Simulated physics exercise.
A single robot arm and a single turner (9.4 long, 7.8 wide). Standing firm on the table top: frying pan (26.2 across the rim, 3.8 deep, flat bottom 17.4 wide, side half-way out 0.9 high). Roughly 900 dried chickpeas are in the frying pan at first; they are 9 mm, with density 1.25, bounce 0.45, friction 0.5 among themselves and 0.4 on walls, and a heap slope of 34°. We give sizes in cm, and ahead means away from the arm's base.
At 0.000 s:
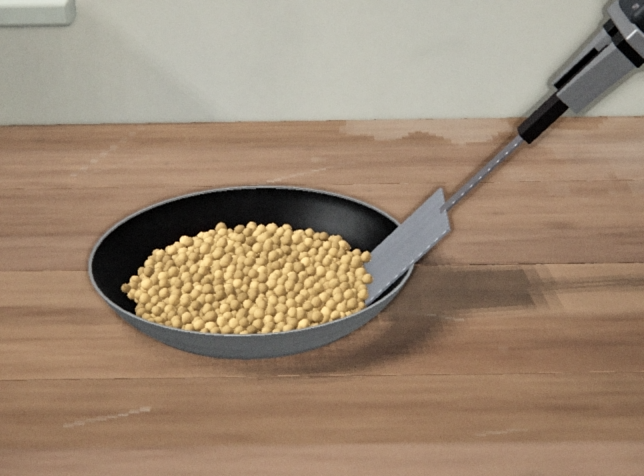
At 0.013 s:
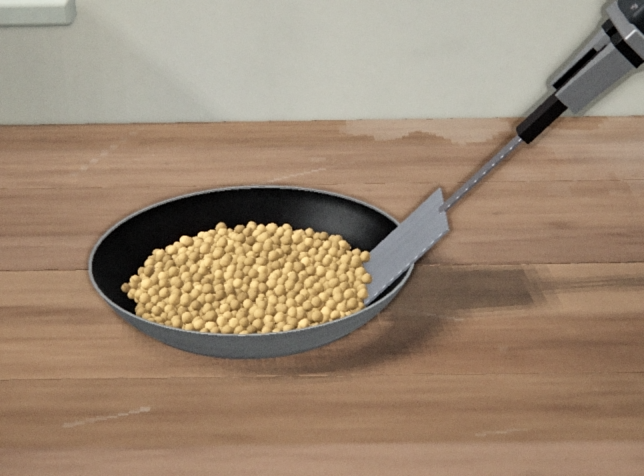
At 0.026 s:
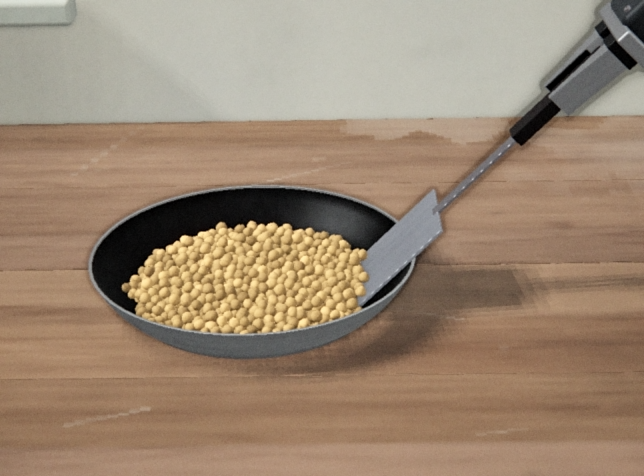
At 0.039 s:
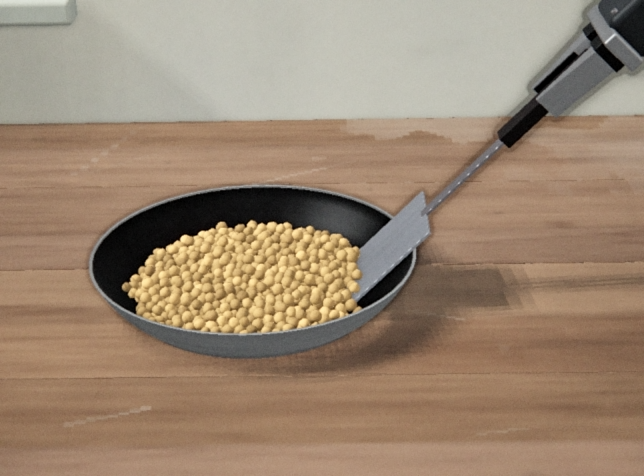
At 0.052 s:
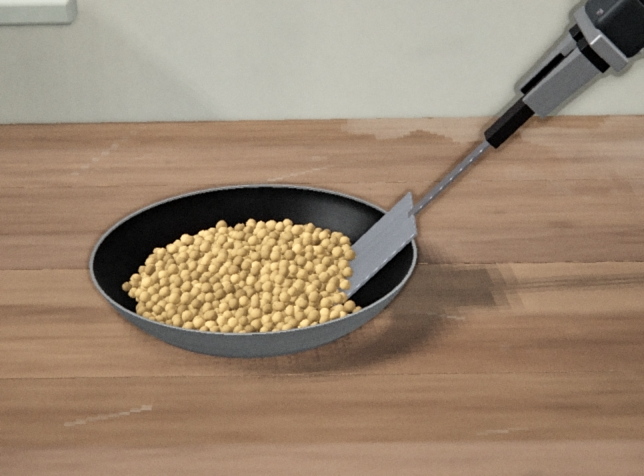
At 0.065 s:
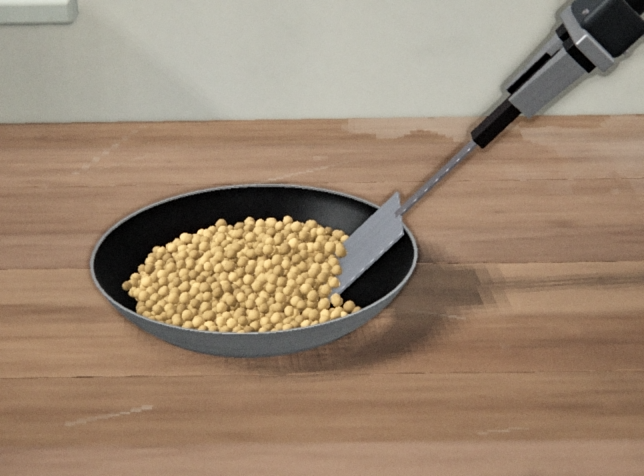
Robot arm slowly pushing a flat metal turner leftward into a heap of dried chickpeas in a dark frying pan on a wooden table top.
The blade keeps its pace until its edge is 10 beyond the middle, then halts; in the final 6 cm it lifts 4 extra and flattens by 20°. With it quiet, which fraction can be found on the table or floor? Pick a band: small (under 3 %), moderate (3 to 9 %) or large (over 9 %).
The share is large, over 9 %.
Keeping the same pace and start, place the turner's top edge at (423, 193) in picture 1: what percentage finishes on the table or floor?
I'd estimate close to 20 per cent.
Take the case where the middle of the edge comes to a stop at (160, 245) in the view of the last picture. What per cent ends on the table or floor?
I'd estimate about 10 per cent.
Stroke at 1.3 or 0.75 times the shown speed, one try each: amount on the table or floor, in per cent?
Some 25 per cent, then some 15 per cent, on the table or floor.
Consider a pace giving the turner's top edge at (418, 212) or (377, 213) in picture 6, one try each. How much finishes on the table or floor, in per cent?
That comes to some 10 and some 25 percent, in that order.
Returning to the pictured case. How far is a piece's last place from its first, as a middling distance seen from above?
I'd estimate close to 4 centimetres.
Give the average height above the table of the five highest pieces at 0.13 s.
They are some 5 cm up.
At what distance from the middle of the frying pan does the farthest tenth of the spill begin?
Roughly 45 cm.
After 0.13 s, sloping 46°, highest piece 5 above the table; 900 in the frying pan.
After 0.20 s, sloping 41°, highest piece 6 above the table; 900 in the frying pan.
After 0.43 s, sloping 26°, highest piece 8 above the table; 711 in the frying pan, 174 on the table or floor, 15 on the blade or in flight.
After 1.48 s, sloping 26°, highest piece 4 above the table; 711 in the frying pan, 189 on the table or floor.
At rest, 711 in the frying pan, 189 on the table or floor. That is 21 % on the table or floor.
